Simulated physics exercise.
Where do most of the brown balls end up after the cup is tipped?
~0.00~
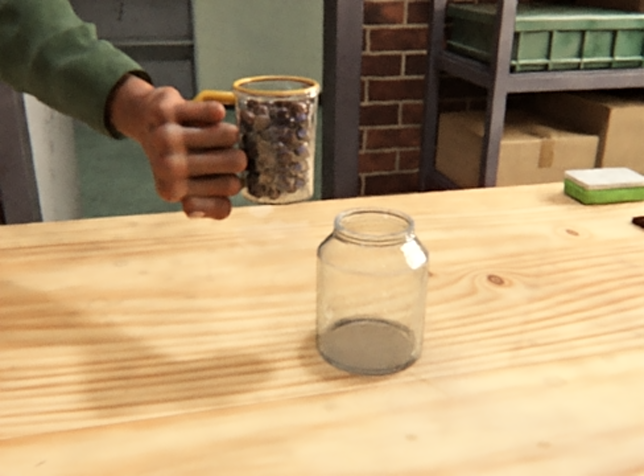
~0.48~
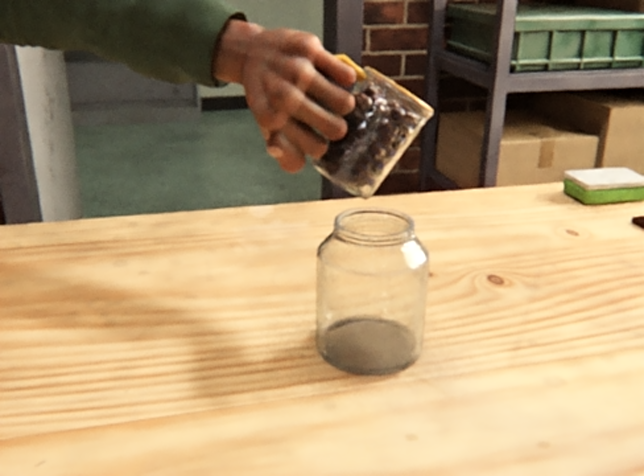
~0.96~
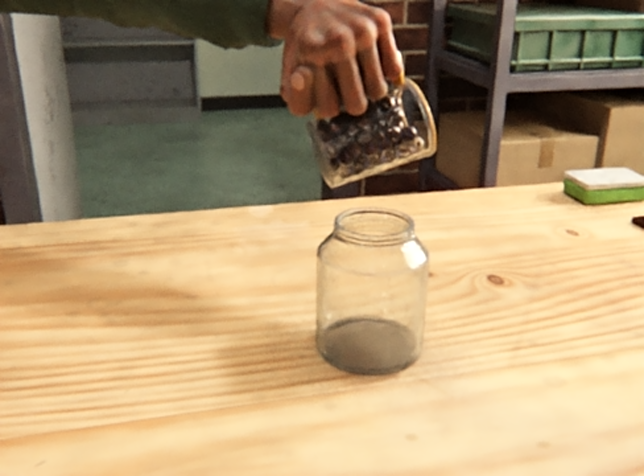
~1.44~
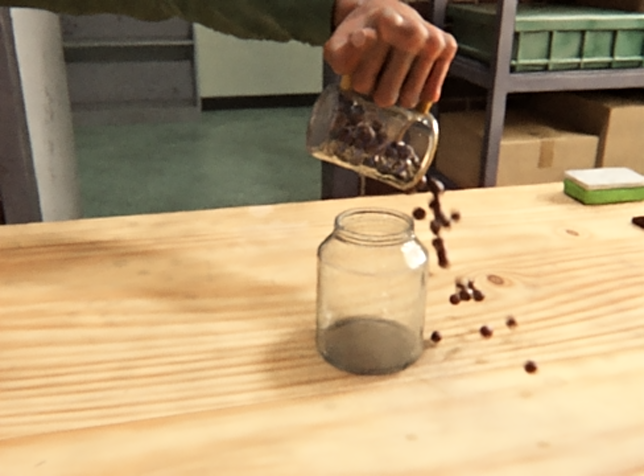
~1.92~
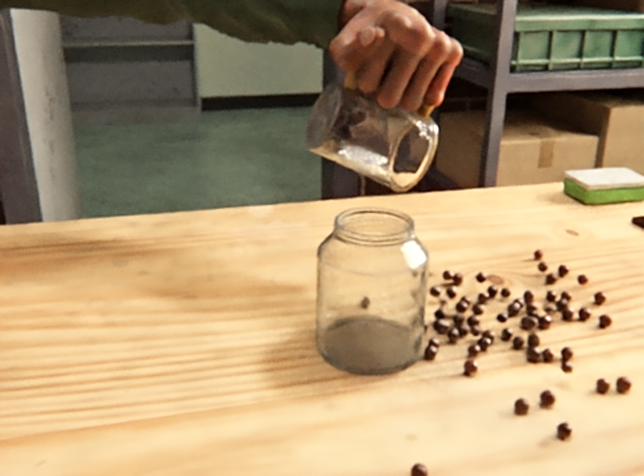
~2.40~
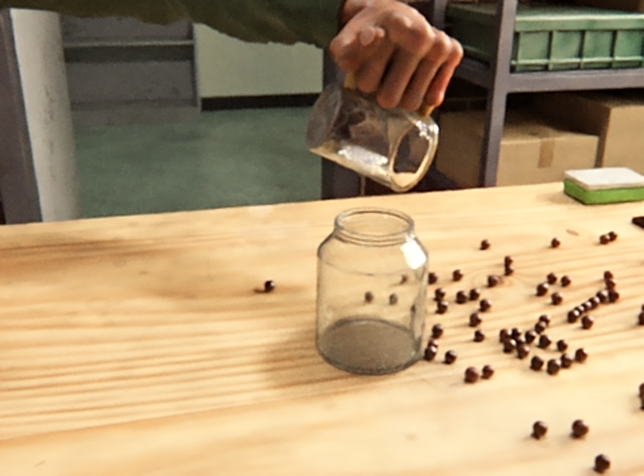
Most of them end up scattered on the wooden table, mainly to the right of the glass jar, rather than inside it.
A hand moves a clear cup right and tips it, spilling brown balls beside the jar.
